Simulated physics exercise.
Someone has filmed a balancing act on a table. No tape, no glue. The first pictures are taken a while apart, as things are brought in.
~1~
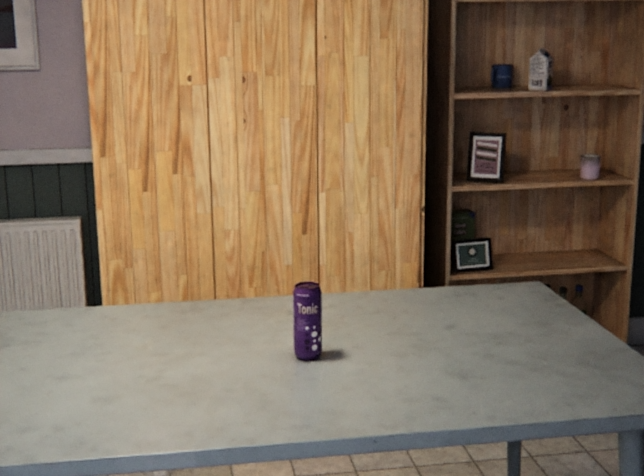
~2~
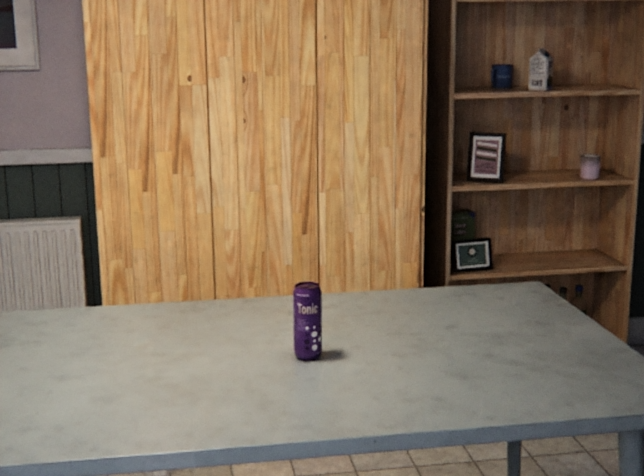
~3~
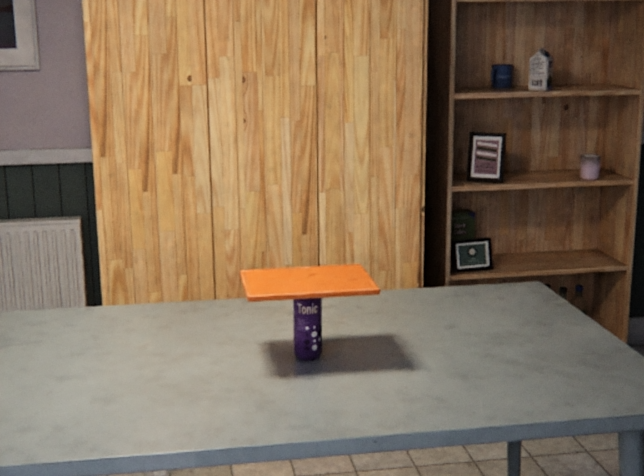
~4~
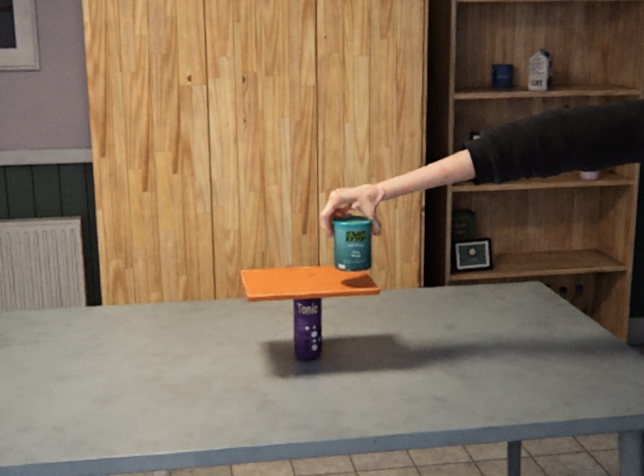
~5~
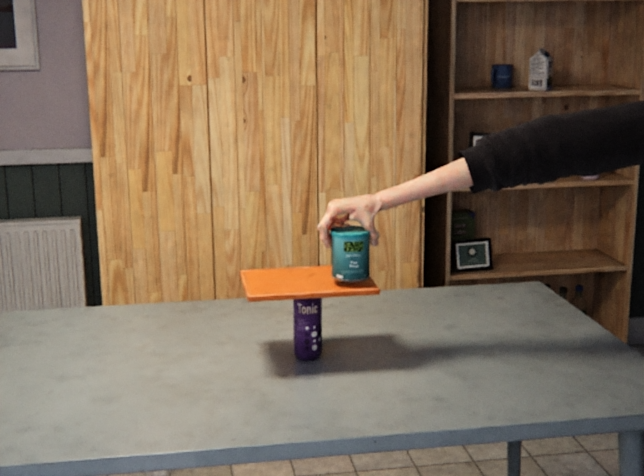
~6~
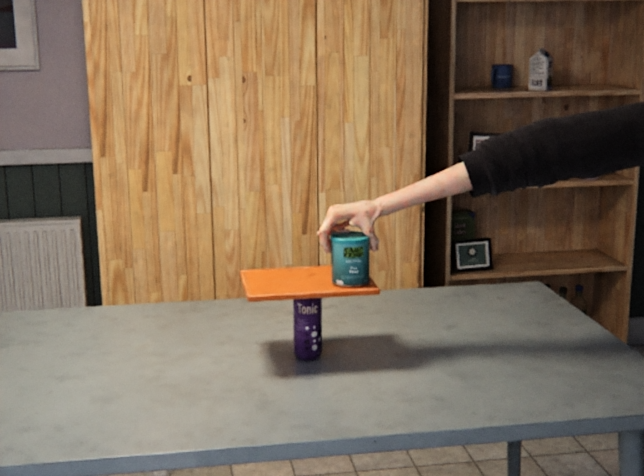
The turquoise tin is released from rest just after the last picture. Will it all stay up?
It comes apart.
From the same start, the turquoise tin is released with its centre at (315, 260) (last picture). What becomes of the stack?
Then it holds.
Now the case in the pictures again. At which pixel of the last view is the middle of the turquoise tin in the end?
Around (414, 353).
Then, 0.40 s on from there, turquoise tin now fallen; orange lid on its side.
Then, 0.60 s on from there, orange lid now fallen.
In the end, fallen, orange lid and turquoise tin; purple can unmoved. At the end, from the last picture's camera, turquoise tin near (414, 353). The stack gives way.
